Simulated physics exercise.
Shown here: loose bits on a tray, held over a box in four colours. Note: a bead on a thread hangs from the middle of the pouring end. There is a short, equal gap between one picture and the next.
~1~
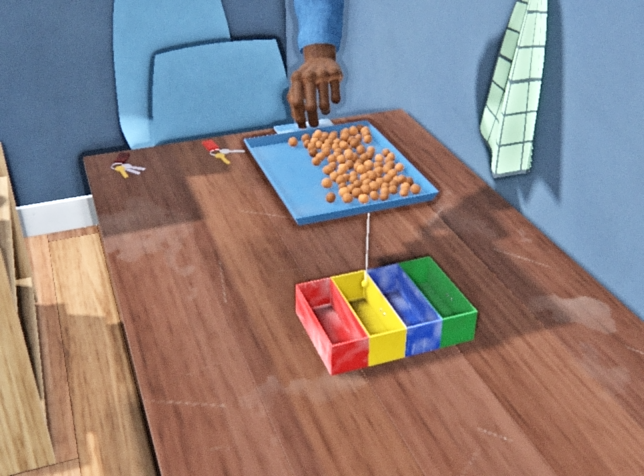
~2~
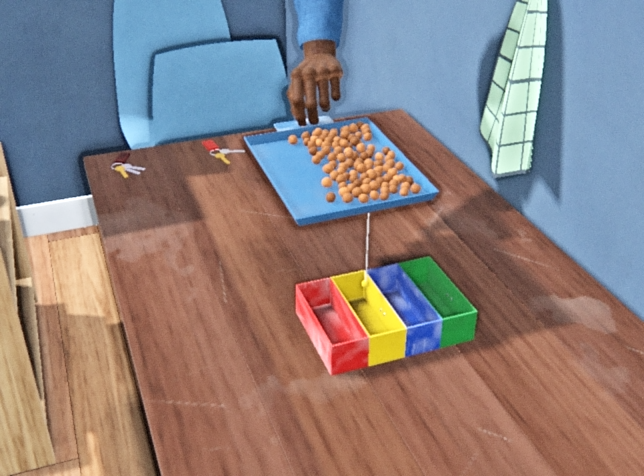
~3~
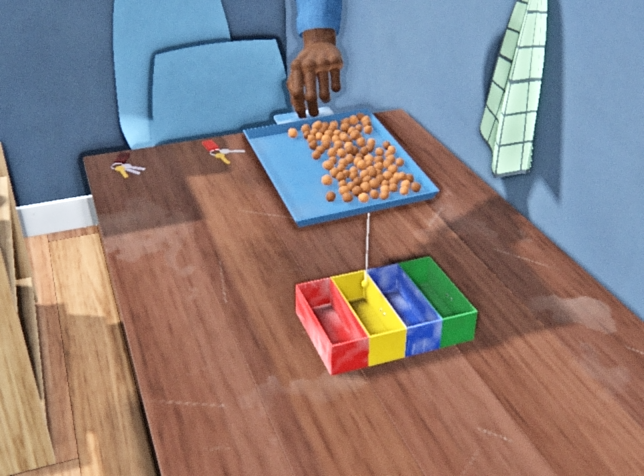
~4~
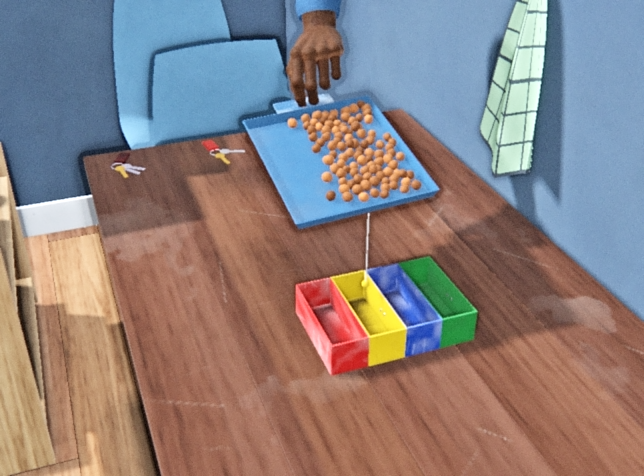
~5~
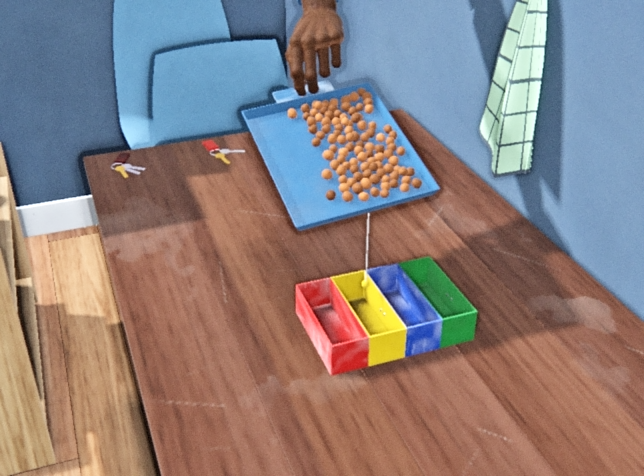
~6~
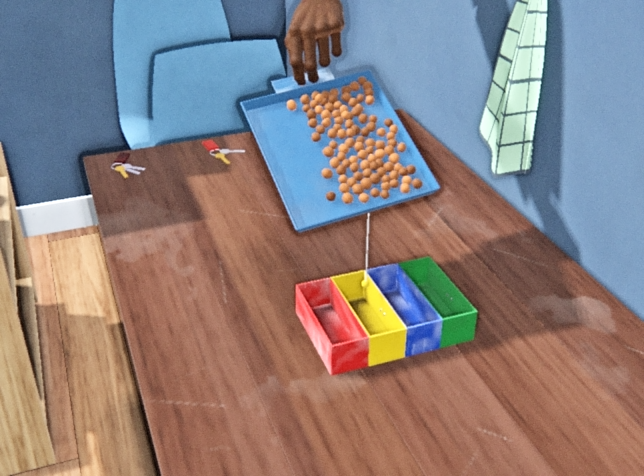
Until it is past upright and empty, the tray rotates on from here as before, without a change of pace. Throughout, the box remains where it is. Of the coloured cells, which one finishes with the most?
The red cell finishes with the most.
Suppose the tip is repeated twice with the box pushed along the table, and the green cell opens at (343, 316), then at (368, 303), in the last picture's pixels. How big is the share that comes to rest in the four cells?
Estimates in order: 80 percent, 100 percent.
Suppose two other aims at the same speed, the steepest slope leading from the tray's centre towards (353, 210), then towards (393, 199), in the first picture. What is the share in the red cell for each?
First case: 30 %; second case: 0 %.
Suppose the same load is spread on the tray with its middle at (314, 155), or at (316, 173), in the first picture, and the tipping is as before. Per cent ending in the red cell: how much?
Close to 40 per cent, followed by close to 30 per cent.
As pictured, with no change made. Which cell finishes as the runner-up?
Next after the leader comes the cell in yellow.
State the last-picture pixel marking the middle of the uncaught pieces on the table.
The centre sits near (284, 367).
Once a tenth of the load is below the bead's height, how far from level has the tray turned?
The angle is roughly 70° at that point.
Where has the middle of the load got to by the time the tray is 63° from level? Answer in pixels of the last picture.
(338, 207).
Shortly afterwards, tray tipped steeply; the bulk on the tray; near a quarter falling or outside the box.
Next, tray tipped right over; a little on the tray; near a quarter in the red cell; a little in the yellow cell; only a few in the blue cell; near half falling or outside the box.
Some moments later, tray tipped past a quarter turn; near a third in the red cell; near a quarter in the yellow cell; only a few in the blue cell; near half falling or outside the box.
In the end, tray tipped past a quarter turn; near a third in the red cell; near a quarter in the yellow cell; only a few in the blue cell; none at all in the green cell; near half outside the box.
